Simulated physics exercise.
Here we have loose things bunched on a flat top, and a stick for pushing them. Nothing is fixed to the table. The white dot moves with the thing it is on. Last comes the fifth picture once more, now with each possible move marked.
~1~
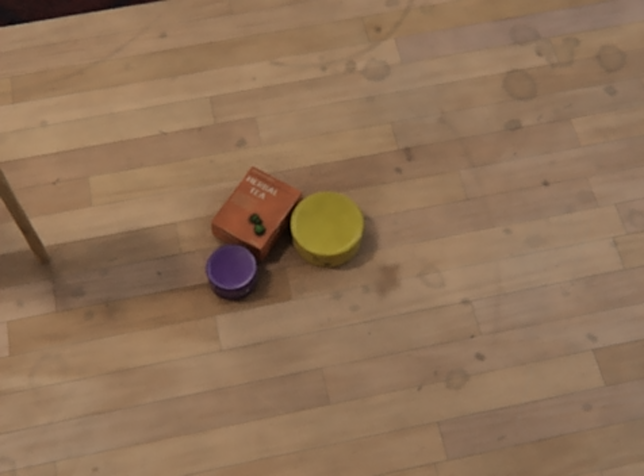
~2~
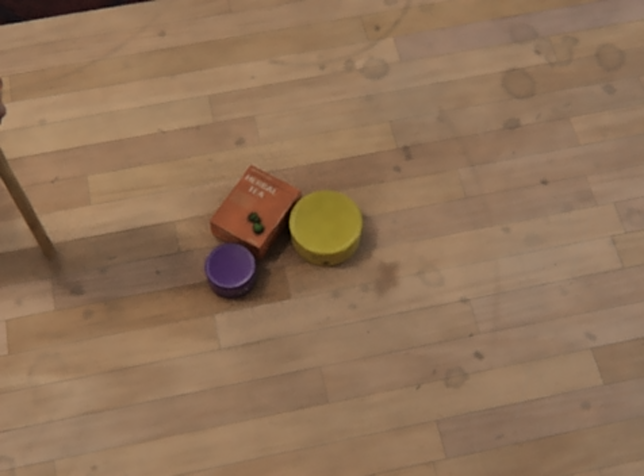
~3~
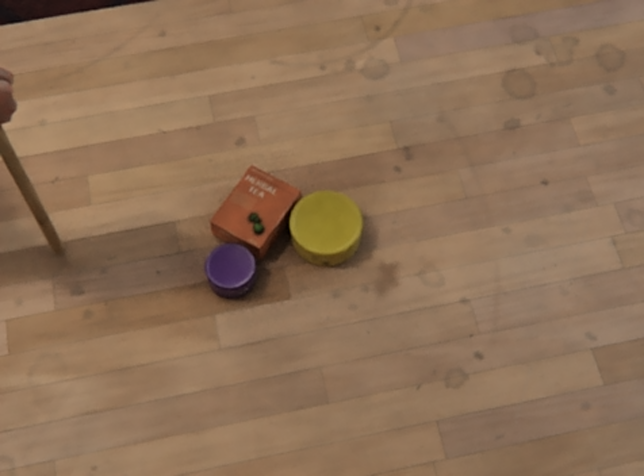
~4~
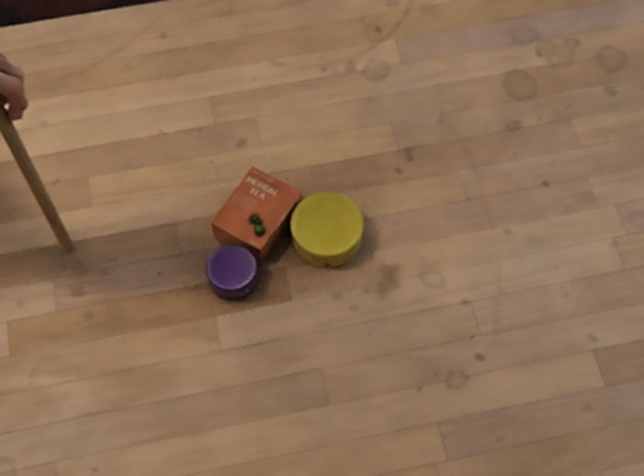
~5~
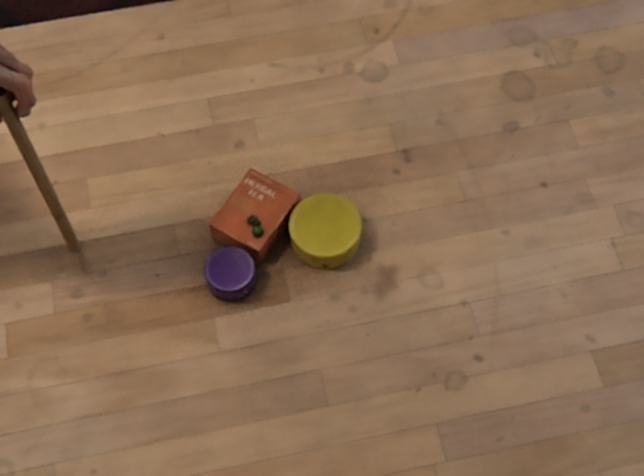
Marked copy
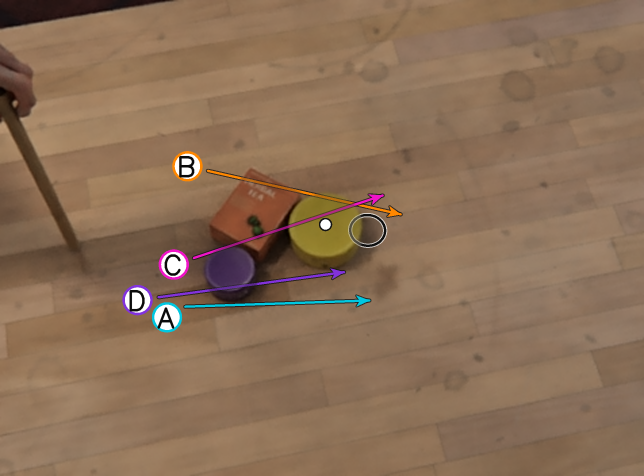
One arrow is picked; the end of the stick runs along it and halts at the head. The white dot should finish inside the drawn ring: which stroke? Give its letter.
C.
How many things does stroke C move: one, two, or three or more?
It moves two.
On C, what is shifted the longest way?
The orange packet.
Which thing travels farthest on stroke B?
The yellow tub goes farthest.
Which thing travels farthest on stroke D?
It is the purple tub.
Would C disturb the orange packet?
Yes.
On the marked copy, A from (185, 307) to (369, 301); B from (208, 171) to (401, 214); C from (194, 258) to (383, 195); D from (158, 297) to (344, 272); the ring at (367, 230); the white dot at (326, 225).
With C. Early on, foot of the stick (263, 236); yellow tub (333, 232); orange packet (279, 193).
Further on, foot of the stick (331, 214); yellow tub (360, 233); orange packet (291, 174).
At the end, foot of the stick (383, 196); yellow tub (367, 235); orange packet (291, 174); the dot on the yellow tub is in the ring.
As for the rest, A leaves the dotted thing at (326, 232); B leaves the dotted thing at (352, 260); D leaves the dotted thing at (346, 221).
